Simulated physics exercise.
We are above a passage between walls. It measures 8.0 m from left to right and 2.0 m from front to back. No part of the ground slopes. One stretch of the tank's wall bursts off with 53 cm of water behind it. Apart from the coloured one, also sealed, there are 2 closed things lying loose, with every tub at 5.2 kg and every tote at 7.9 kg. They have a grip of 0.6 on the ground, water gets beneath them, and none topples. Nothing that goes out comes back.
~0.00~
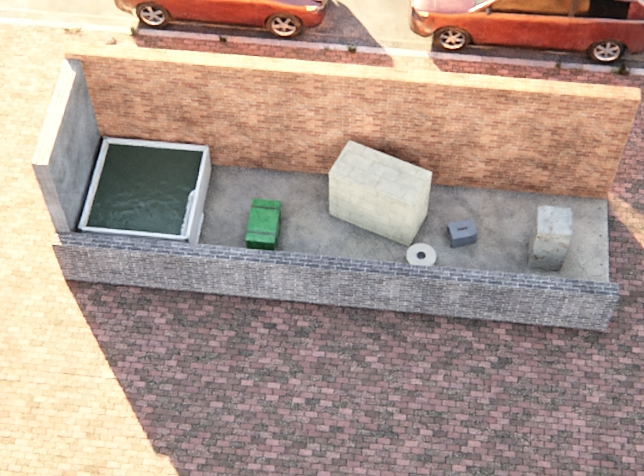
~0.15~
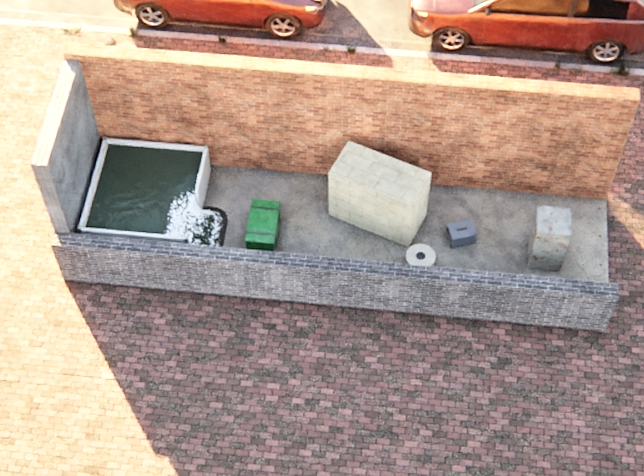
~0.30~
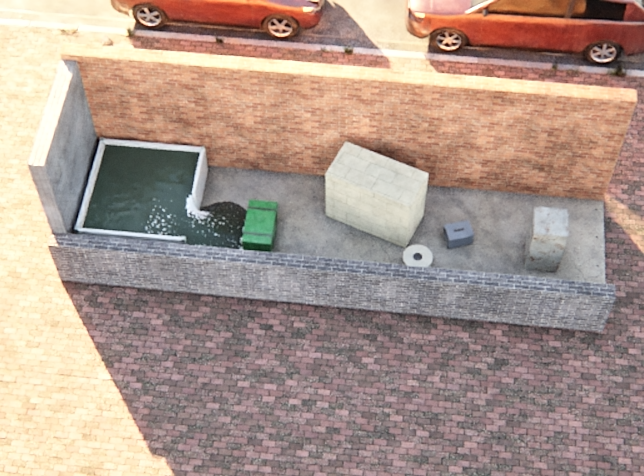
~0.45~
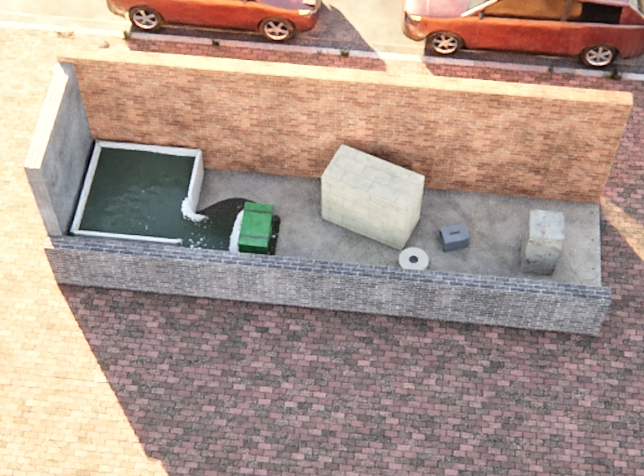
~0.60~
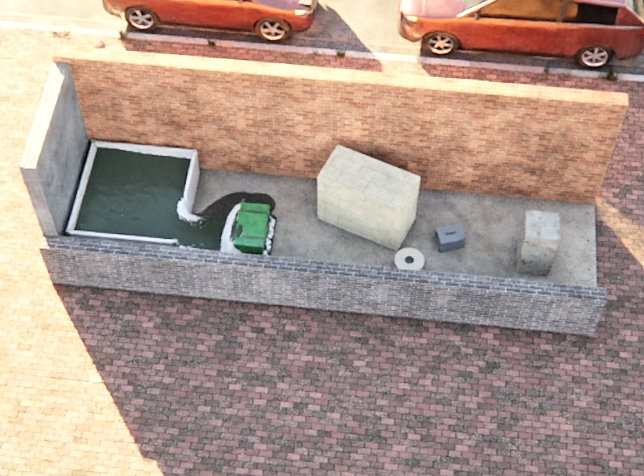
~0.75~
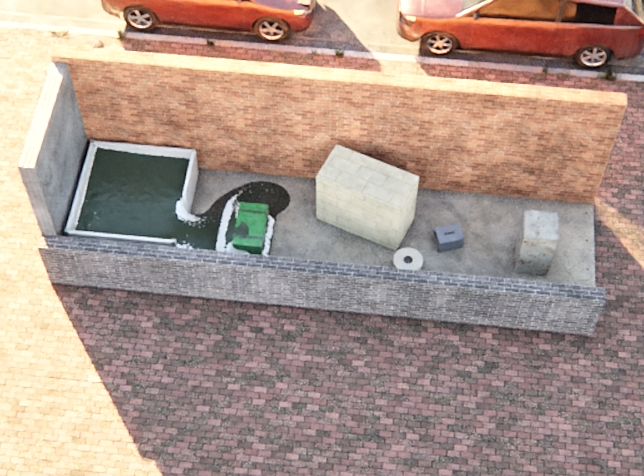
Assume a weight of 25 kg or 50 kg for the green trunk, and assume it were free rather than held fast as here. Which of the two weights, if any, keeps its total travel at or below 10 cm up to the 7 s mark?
Neither weight.
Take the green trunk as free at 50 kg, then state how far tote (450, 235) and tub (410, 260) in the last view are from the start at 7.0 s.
So you get 10 cm for the one named first, 150 cm for the other.
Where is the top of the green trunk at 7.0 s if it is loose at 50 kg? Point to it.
Estimated position: About (453, 247).
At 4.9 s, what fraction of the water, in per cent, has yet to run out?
Remaining: Approx. 90 per cent.
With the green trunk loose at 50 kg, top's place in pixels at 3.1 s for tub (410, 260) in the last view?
(503, 226), roughly.
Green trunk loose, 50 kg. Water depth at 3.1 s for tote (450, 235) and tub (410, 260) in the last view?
I'd put it at 3 cm and 8 cm respectively.
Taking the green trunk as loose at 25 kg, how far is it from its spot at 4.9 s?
I'd put it at about 400 cm.
After 1.4 s the green trunk would be 131 cm from its start with 25 kg and 91 cm from its start with 50 kg; 9 cm of water round it then.
After 3.1 s the green trunk would be 381 cm from its start with 25 kg and 230 cm from its start with 50 kg; 12 cm of water round it then.
After 4.9 s the green trunk would be 382 cm from its start with 25 kg and 314 cm from its start with 50 kg; 8 cm of water round it then.
After 7.0 s the green trunk would be 382 cm from its start with 25 kg and 314 cm from its start with 50 kg; 7 cm of water round it then.
